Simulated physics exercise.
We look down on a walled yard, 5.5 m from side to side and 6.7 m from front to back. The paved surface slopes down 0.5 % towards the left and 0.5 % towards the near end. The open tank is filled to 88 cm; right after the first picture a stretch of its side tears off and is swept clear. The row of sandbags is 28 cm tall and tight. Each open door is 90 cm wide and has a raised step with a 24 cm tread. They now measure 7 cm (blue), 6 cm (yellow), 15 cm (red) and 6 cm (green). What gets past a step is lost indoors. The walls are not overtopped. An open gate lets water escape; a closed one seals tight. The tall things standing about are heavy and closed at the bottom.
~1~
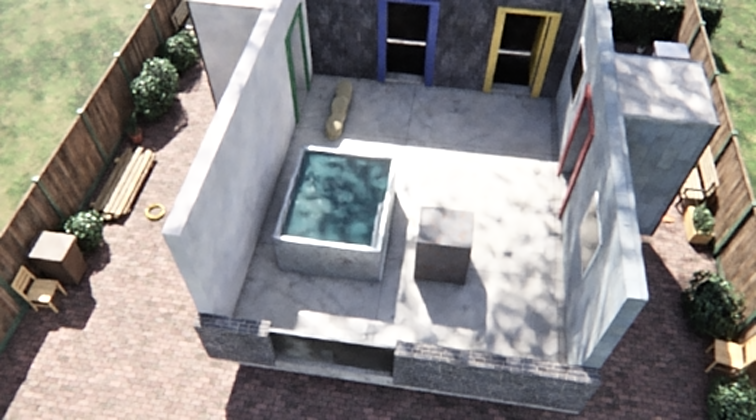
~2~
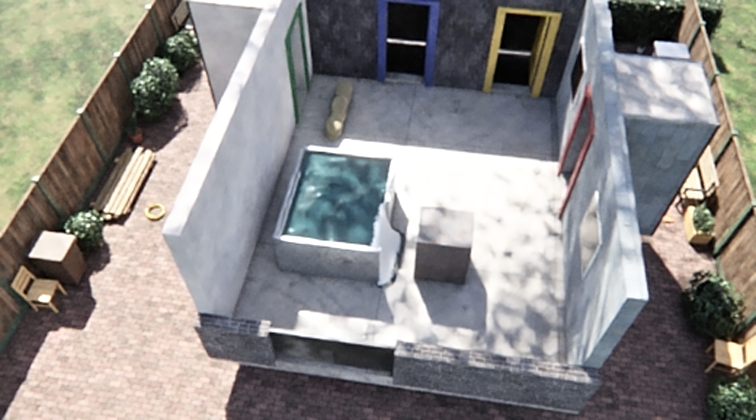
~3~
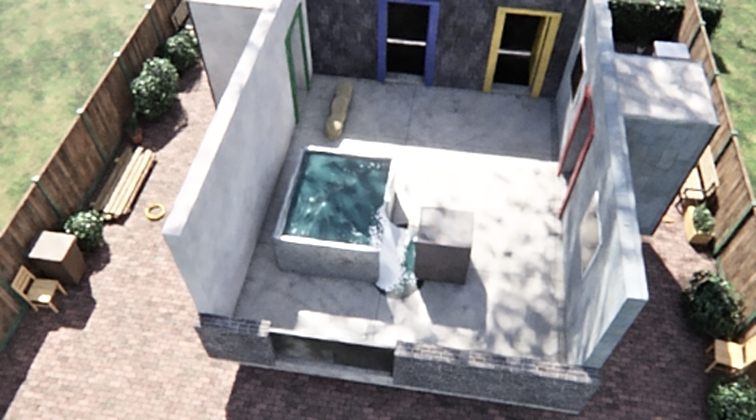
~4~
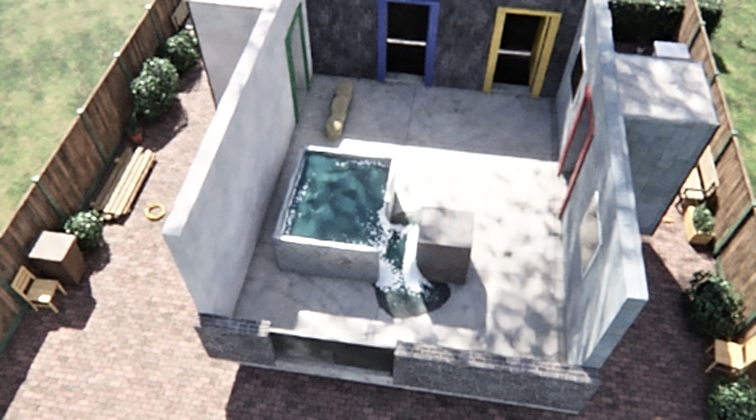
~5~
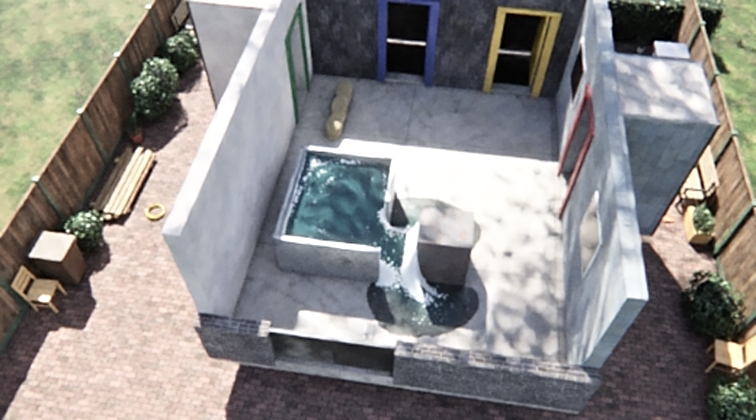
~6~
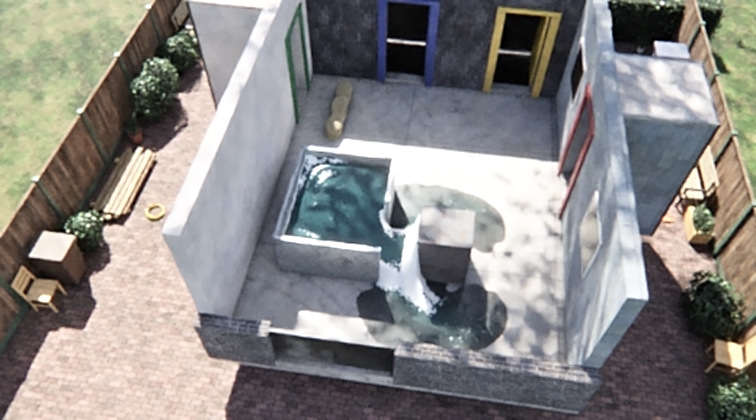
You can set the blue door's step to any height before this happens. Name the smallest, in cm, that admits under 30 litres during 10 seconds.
About 8 cm.
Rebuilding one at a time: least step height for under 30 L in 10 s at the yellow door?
Roughly 11.0 cm at yellow.
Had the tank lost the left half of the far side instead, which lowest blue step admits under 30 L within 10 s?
Some 23 cm.
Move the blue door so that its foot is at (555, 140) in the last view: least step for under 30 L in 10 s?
Roughly 8.0 cm.
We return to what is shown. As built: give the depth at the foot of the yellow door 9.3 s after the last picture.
Some 7.0 cm.
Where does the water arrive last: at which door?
Last comes the green one.
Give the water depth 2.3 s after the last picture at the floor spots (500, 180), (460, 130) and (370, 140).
About 2, 2 and 1 cm.
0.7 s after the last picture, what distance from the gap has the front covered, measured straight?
Some 4.2 m out.
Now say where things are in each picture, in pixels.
The first picture shows still water, 88 cm deep, in the open tank at (338, 198); the blue door at (407, 46) is dry.
In the second picture, the front is at (400, 250), 0.3 m from the gap at (381, 247); 0.3 m2 of floor is wet, 88 cm left at the back.
In the third picture, the front is at (419, 281), 0.7 m from the gap at (381, 247); 0.9 m2 of floor is wet, 88 cm left at the back.
In the fourth picture, the front is at a hidden place, 1.2 m from the gap at (381, 248); 1.7 m2 of floor is wet, 81 cm left at the back.
In the fifth picture, the front is at a hidden place, 1.7 m from the gap at (381, 248); 3.0 m2 of floor is wet, 75 cm left at the back.
In the sixth picture, the gap is at (381, 248), the front 2.2 m out at (502, 317); the back of the open tank holds 77 cm; the blue door at (407, 46), 4.7 m from the gap, is still 3.2 m from the nearest water.
Then, 0.7 s after the last picture water covers 40 % of the floor, deepest (60 cm) near (405, 259); it has not reached the blue door.
Then, 2.3 s after the last picture water covers 75 % of the floor, deepest (34 cm) near (405, 259); 12 cm at the blue door, 10 litres in over its 7 cm step.
Then, 9.3 s after the last picture water covers 95 % of the floor, deepest (16 cm) near (349, 155); 10 cm at the blue door, 40 litres in over its 7 cm step.
At the blue door as built, the water peaked near 12 cm, 2.1 s after the last picture.
Run again over the same 10 s with other heights there, 40 litres in over 7 cm, 14 litres over 9.5 cm. The limit of 30 litres is kept from about 8 cm up.
